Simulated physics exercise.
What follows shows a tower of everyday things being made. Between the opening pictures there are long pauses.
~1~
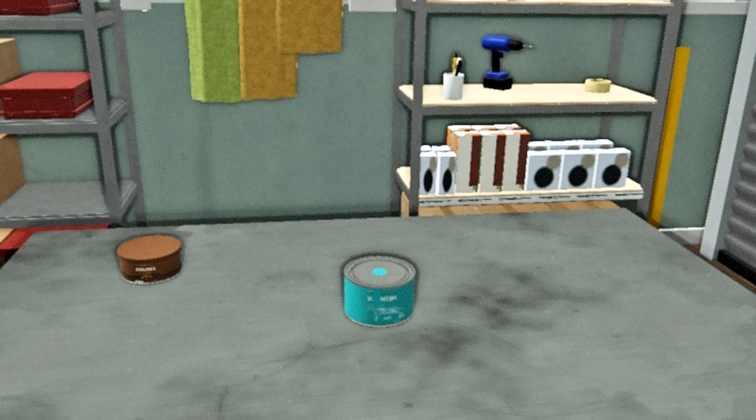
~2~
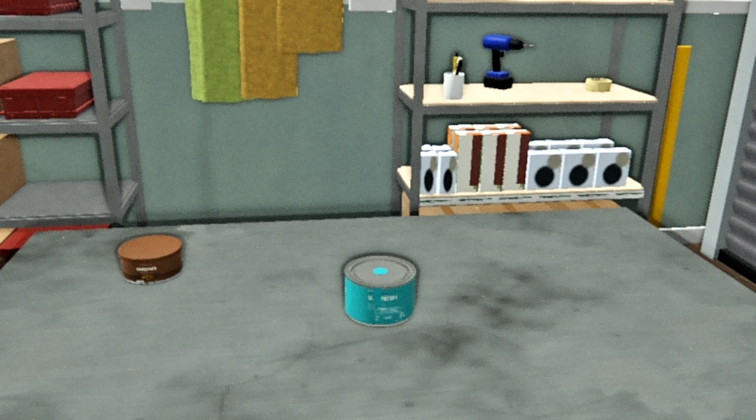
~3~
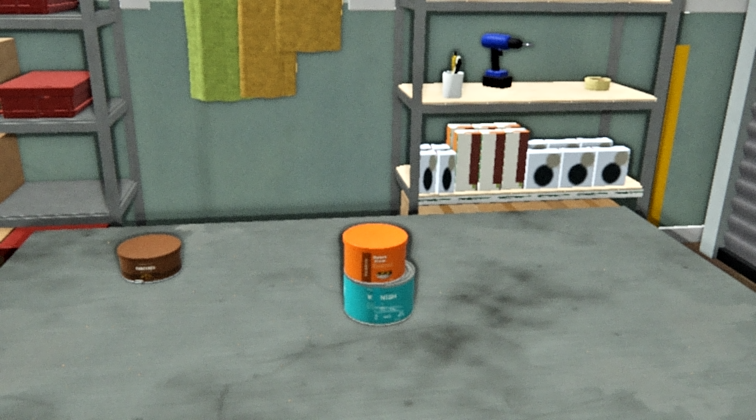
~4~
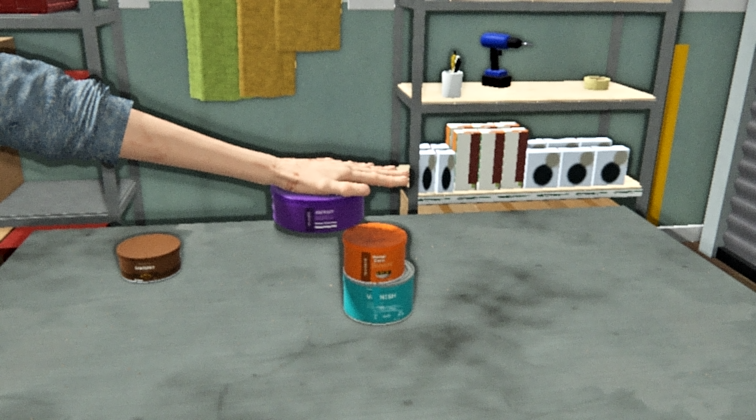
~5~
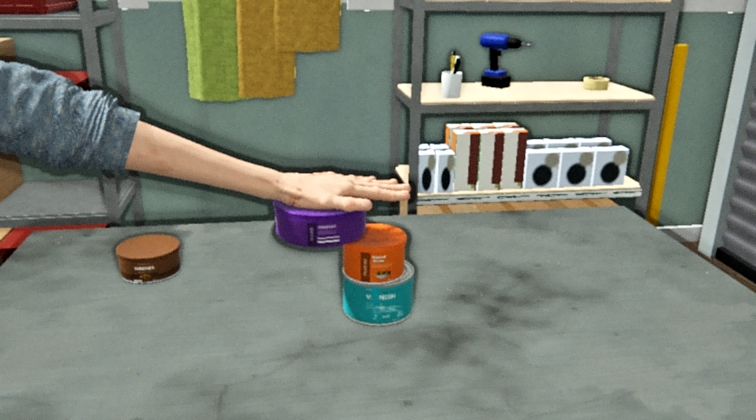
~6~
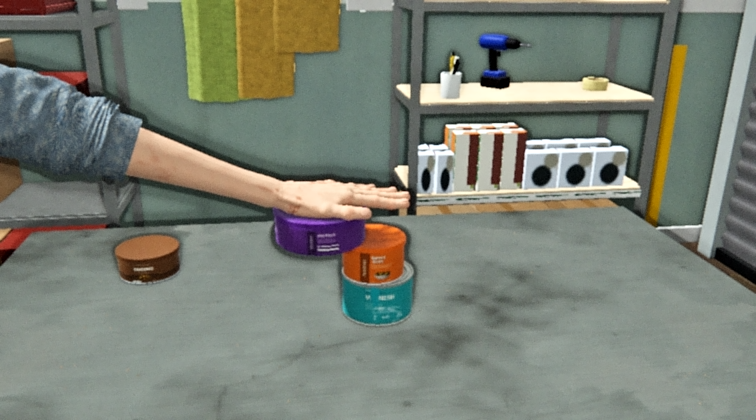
To begin with, a turquoise tub sits on a grey table with a brown tub to its left, and then an orange tub appears on top of the turquoise one. An arm reaches in from the left with its hand over a purple tub, lowering it slightly just left of the orange tub.
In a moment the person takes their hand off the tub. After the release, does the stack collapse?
Yes, it collapses.
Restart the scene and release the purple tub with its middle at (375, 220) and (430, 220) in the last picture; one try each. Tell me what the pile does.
Case A: It does not fall; case B: It comes down.
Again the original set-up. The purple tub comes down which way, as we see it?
As we see it, to our left.
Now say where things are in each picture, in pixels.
In the first picture, the last thing is not in view yet; turquoise tub (379, 291).
In the second picture, the last thing is not in view yet.
In the third picture, the last thing is not in view yet; brown tub (151, 259).
In the fourth picture, still above its spot; purple tub (319, 201); turquoise tub (378, 289).
In the fifth picture, still above its spot; purple tub (321, 215); orange tub (374, 254).
In the sixth picture, in place under the hand; purple tub (321, 223); brown tub (149, 260).
Then, 0.30 s later than the last frame, purple tub now fallen.
Then, 0.40 s later than the last frame, things are still on the move.
Then, 0.90 s later than the last frame, nothing new.
Then, 2.20 s later than the last frame, purple tub resting near (292, 279).
When it is over, fallen, purple tub; the other 3 as before. End places, in pixels of the last picture, purple tub near (292, 279). The pile comes apart.
